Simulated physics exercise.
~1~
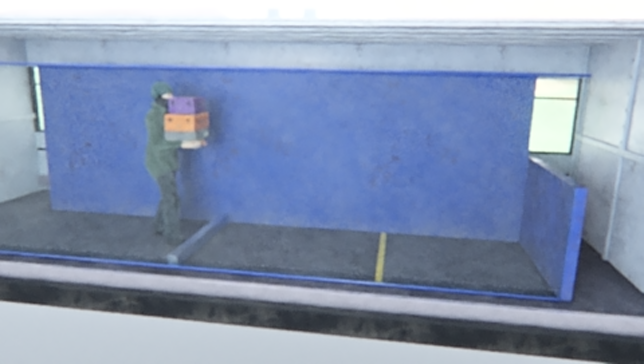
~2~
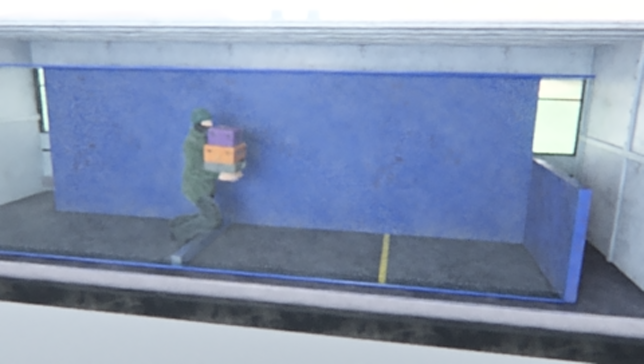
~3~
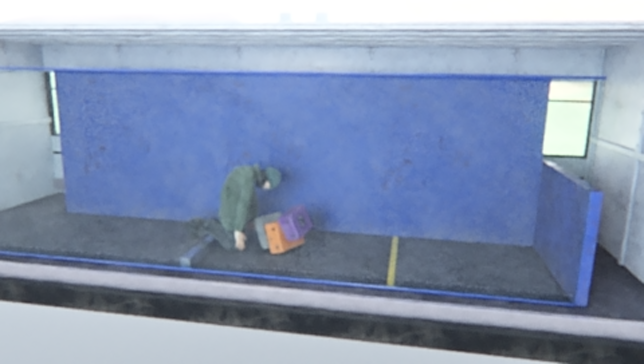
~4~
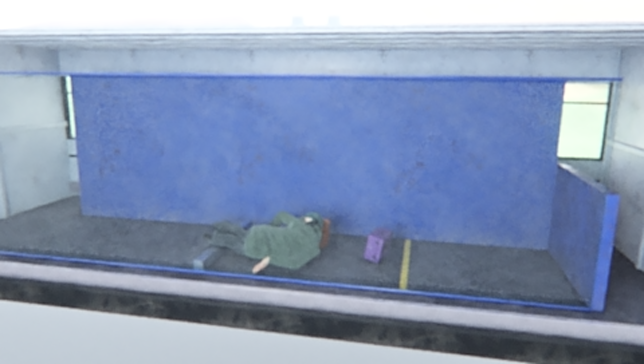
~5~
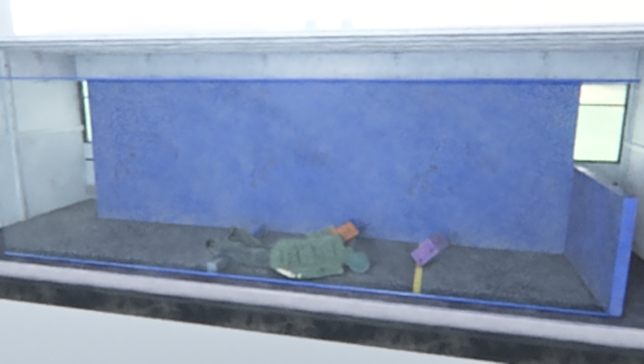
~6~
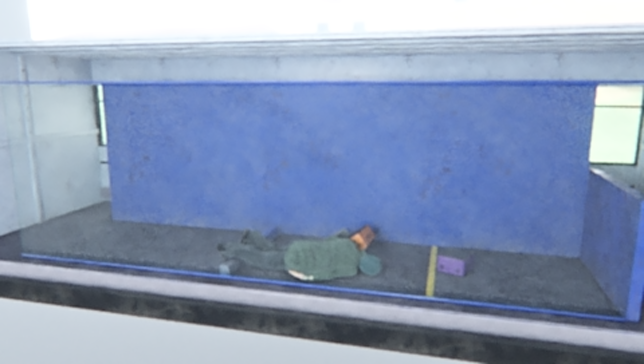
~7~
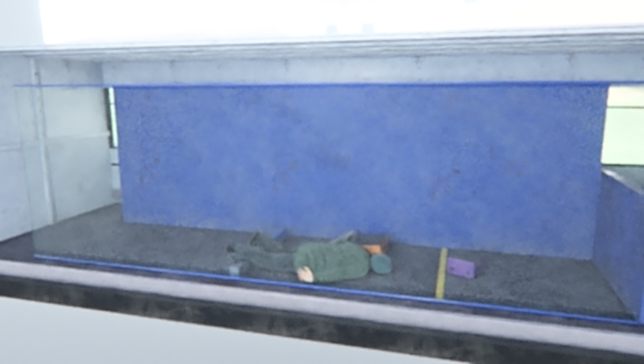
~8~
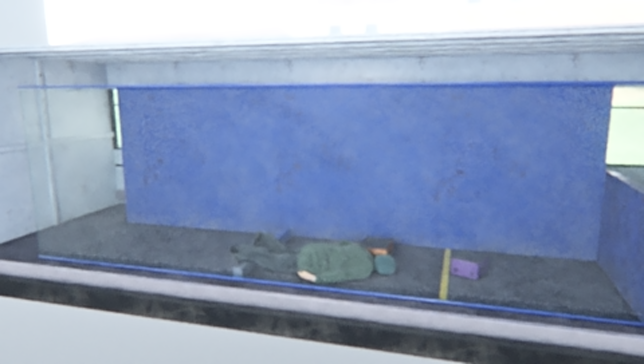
Blue-walled platform, a green-clad person carrying stacked boxes tripping over a low rail, falling flat, only the purple box passing the yellow line.
